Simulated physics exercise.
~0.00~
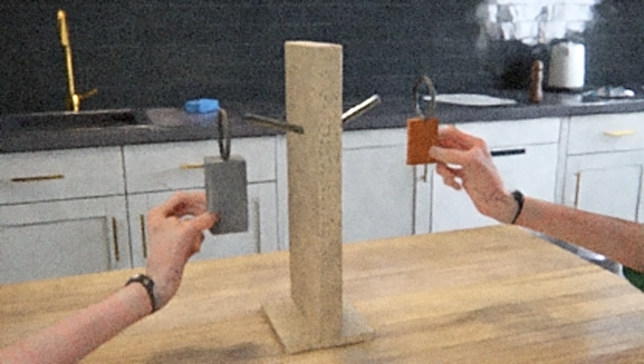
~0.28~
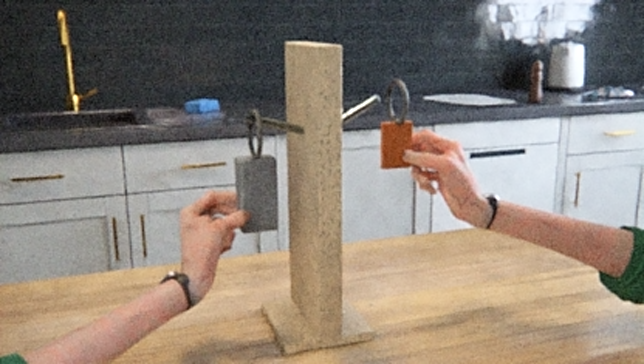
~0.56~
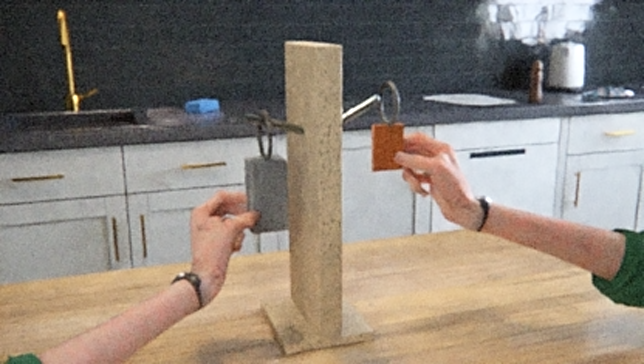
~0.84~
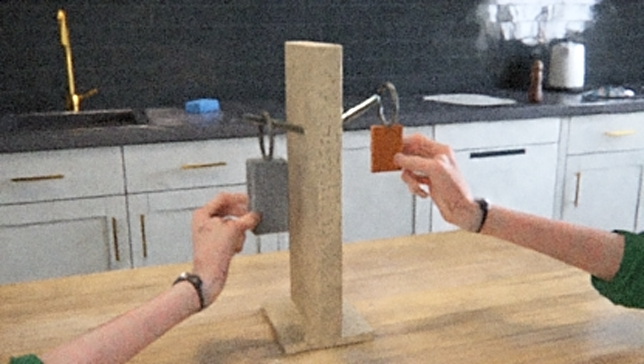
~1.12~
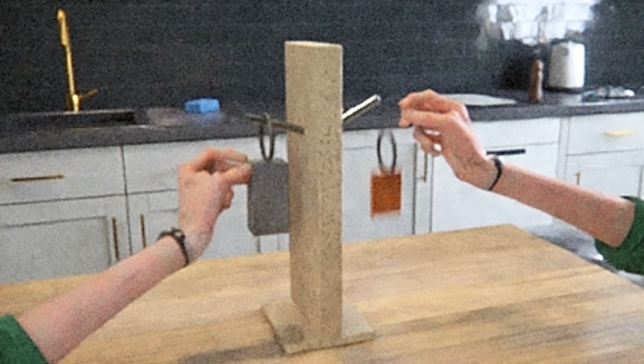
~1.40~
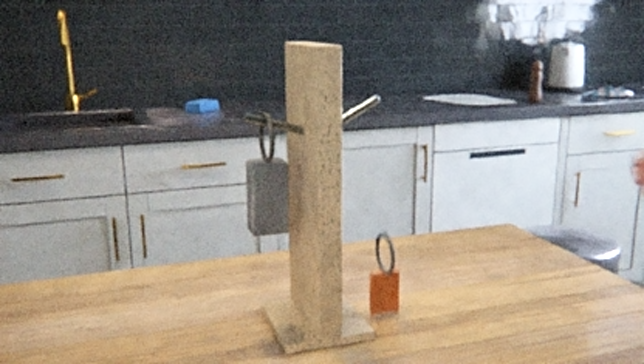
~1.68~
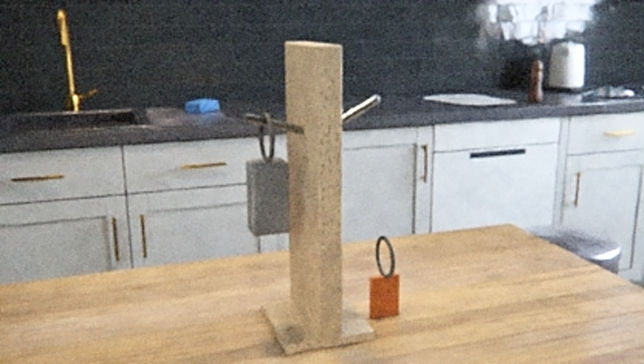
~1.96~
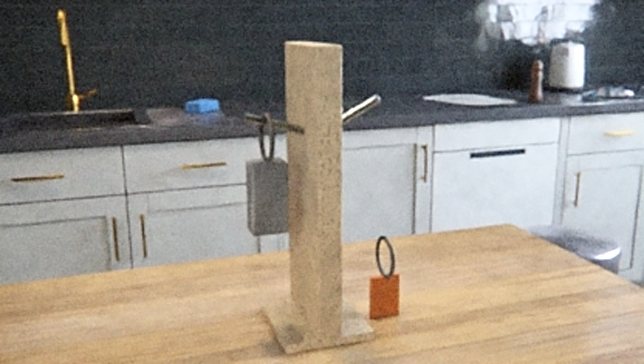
Two hands brought a grey pouch and an orange tag up to the pegs on either side of a stand and let go. The pouch stayed hanging on the left, while the tag dropped on the right and ended up on the wooden table.
